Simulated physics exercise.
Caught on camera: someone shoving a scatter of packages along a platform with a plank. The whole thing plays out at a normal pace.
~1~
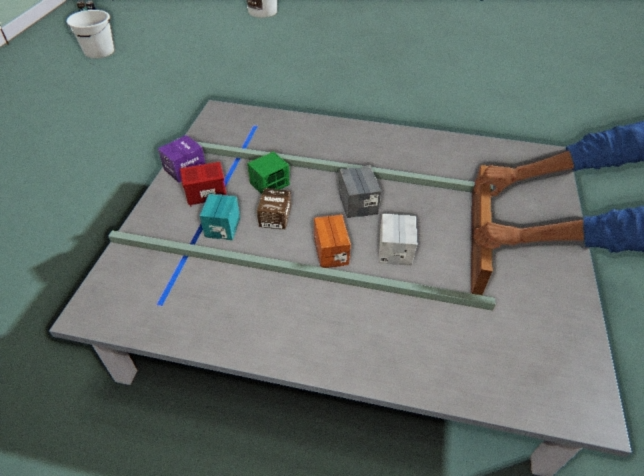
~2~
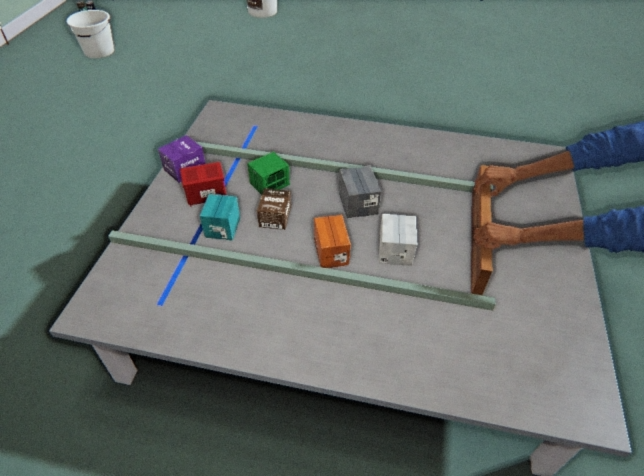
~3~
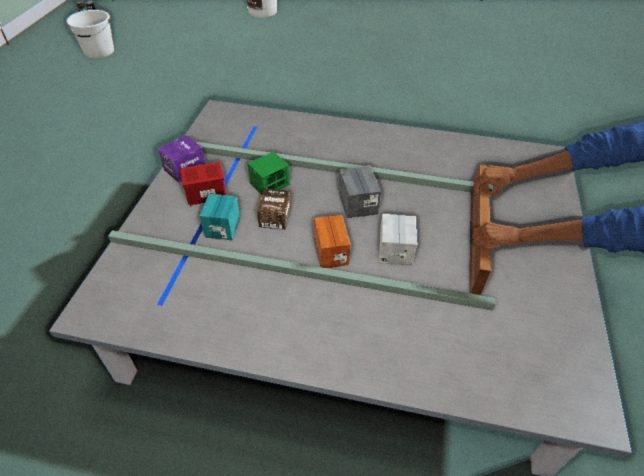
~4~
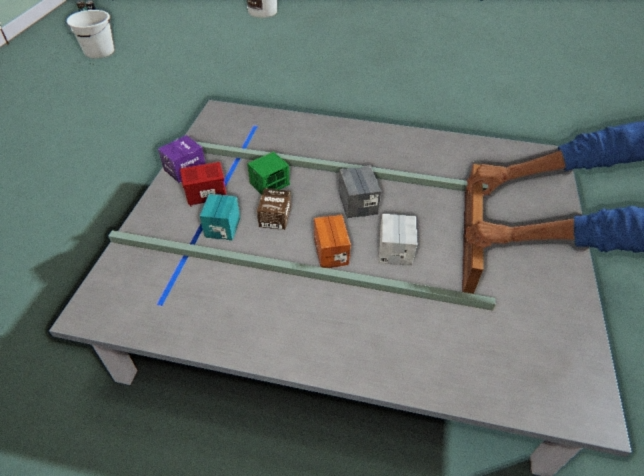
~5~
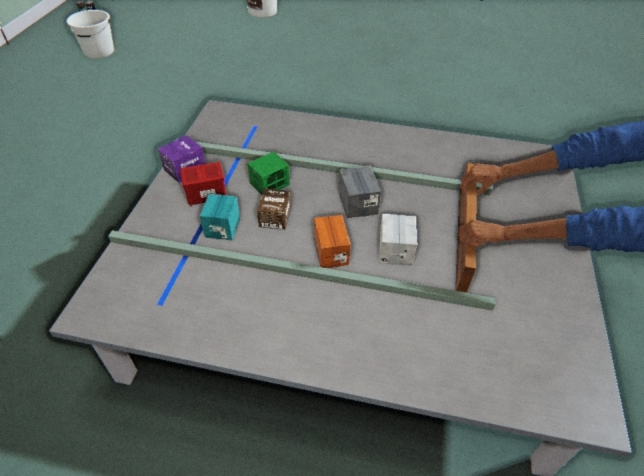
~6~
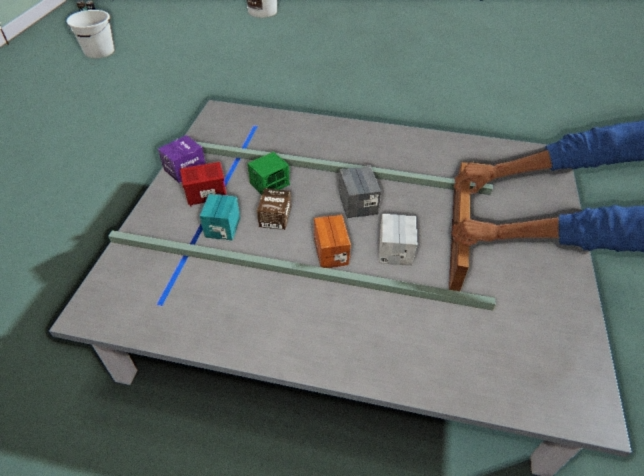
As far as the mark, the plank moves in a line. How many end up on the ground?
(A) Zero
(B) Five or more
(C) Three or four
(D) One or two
One or two.
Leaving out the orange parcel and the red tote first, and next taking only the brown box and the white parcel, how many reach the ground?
1 in the first case, 1 in the second.
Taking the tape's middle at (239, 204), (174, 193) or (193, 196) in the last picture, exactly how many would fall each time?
0, 6, 3.
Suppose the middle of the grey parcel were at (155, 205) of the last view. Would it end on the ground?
It goes off the edge.
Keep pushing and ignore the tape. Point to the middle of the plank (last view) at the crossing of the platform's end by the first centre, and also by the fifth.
The middle sits near (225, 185) at the first moment and near (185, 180) at the second.
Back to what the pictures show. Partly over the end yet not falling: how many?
That would be 2.
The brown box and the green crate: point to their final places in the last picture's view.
The brown box comes to rest close to (177, 186), while the green crate rests close to (184, 158).
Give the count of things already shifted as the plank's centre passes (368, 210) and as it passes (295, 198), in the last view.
I make it 3 at the first spot and 6 at the other.
Soon after, none off yet; purple box at rest near (183, 159); red tote at rest near (204, 184); turquoise parcel at rest near (221, 217).
In the end, the number that fall off is one or two; gone, purple box.
